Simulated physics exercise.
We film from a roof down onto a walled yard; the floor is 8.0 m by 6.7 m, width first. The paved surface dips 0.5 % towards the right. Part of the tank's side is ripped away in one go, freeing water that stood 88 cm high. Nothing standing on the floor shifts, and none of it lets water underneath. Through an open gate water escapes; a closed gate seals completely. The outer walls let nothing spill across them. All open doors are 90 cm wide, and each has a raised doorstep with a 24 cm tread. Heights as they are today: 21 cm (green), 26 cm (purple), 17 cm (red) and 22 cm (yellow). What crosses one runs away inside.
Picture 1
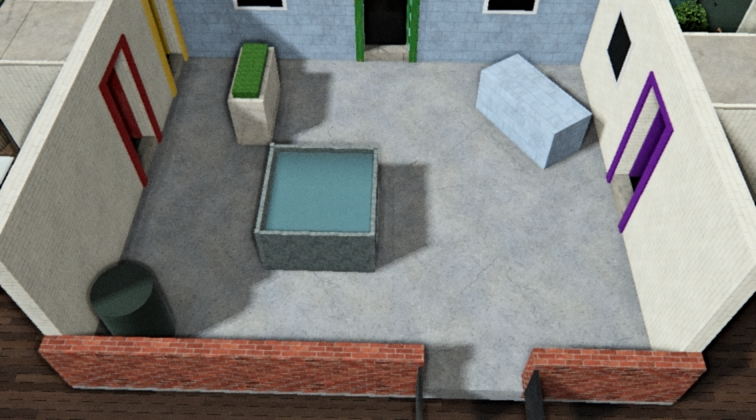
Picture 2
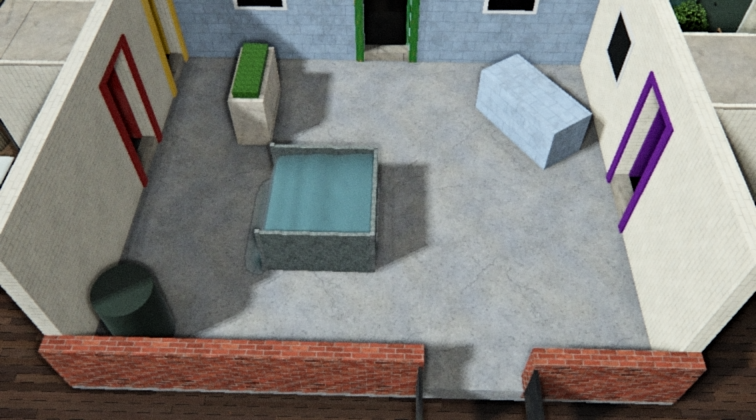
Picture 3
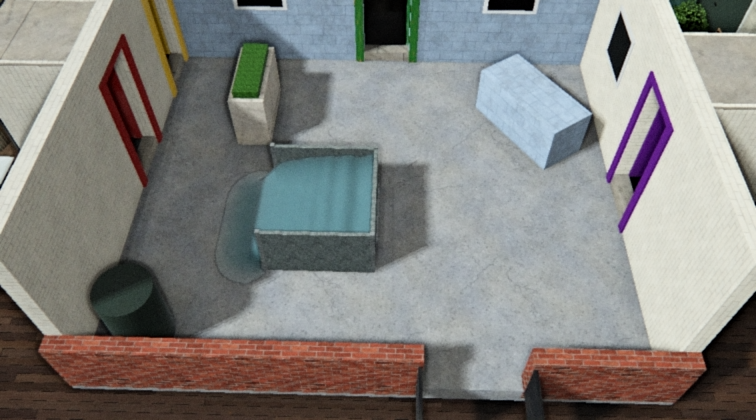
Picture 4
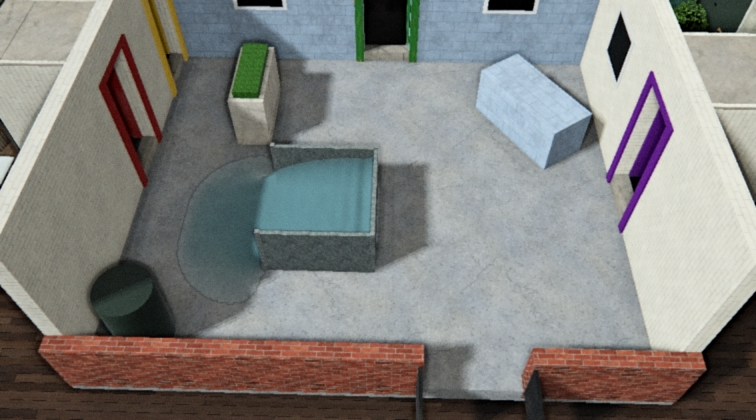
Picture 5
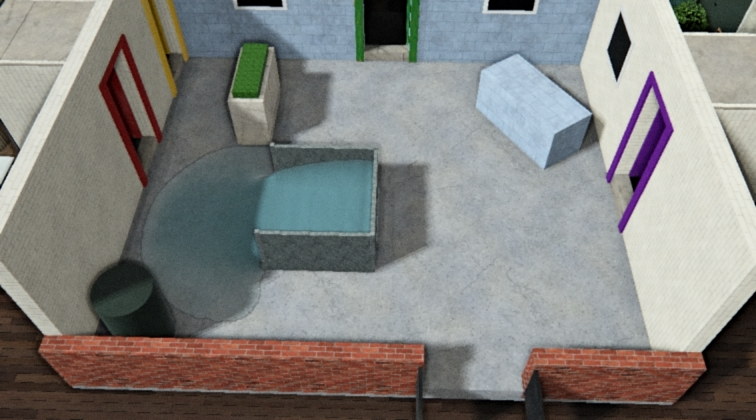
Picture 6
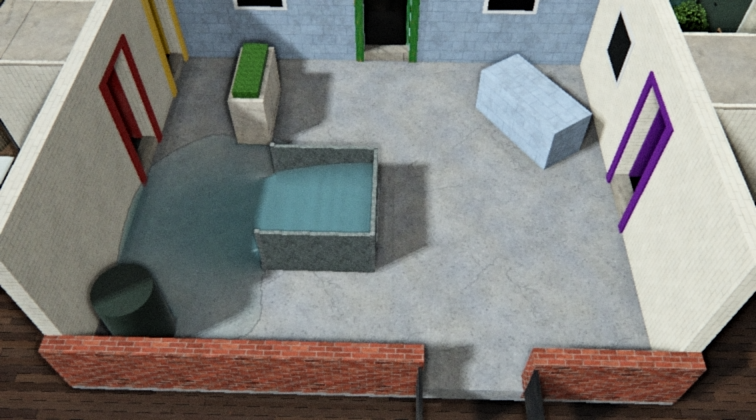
Water in the stone tank poured out through its open left side after that wall gave way, then fanned across the grey yard floor, spreading around the dark green barrel and up to the left wall.
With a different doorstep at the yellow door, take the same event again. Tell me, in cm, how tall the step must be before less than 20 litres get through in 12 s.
It would have to be roughly 15 cm high.
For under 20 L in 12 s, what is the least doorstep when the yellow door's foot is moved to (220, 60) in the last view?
You'd want it roughly 22 cm high.
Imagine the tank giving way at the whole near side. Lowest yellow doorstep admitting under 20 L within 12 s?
Some 9.5 cm.
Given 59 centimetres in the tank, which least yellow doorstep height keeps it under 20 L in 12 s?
Then around 9.5 centimetres.
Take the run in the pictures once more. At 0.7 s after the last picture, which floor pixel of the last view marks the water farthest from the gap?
The farthest wet point sits near (178, 87) in the last view.
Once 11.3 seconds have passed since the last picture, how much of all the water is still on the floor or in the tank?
Roughly 94 in a hundred.
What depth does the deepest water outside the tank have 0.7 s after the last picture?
48 cm.
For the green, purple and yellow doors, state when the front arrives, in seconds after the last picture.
Green 2.8 s, purple 5.5 s, yellow 0.8 s.
Then, 0.7 s after the last picture water covers 20 % of the floor, deepest (48 cm) near (134, 219); it has not reached the yellow door.
Then, 2.3 s after the last picture water covers 35 % of the floor, deepest (38 cm) near (87, 362); 15 cm at the yellow door, 0 litres in over its 22 cm doorstep.
Then, 11.3 s after the last picture water covers 95 % of the floor, deepest (12 cm) near (515, 64); 4 cm at the yellow door, 2 litres in over its 22 cm doorstep.
At the yellow door as built, the water peaked near 20 cm, 3.9 s after the last picture.
Run again over the same 12 s with other heights there, 44 litres in over 12 cm, 5 litres over 19 cm. The limit of 20 litres is kept from about 15 cm up.
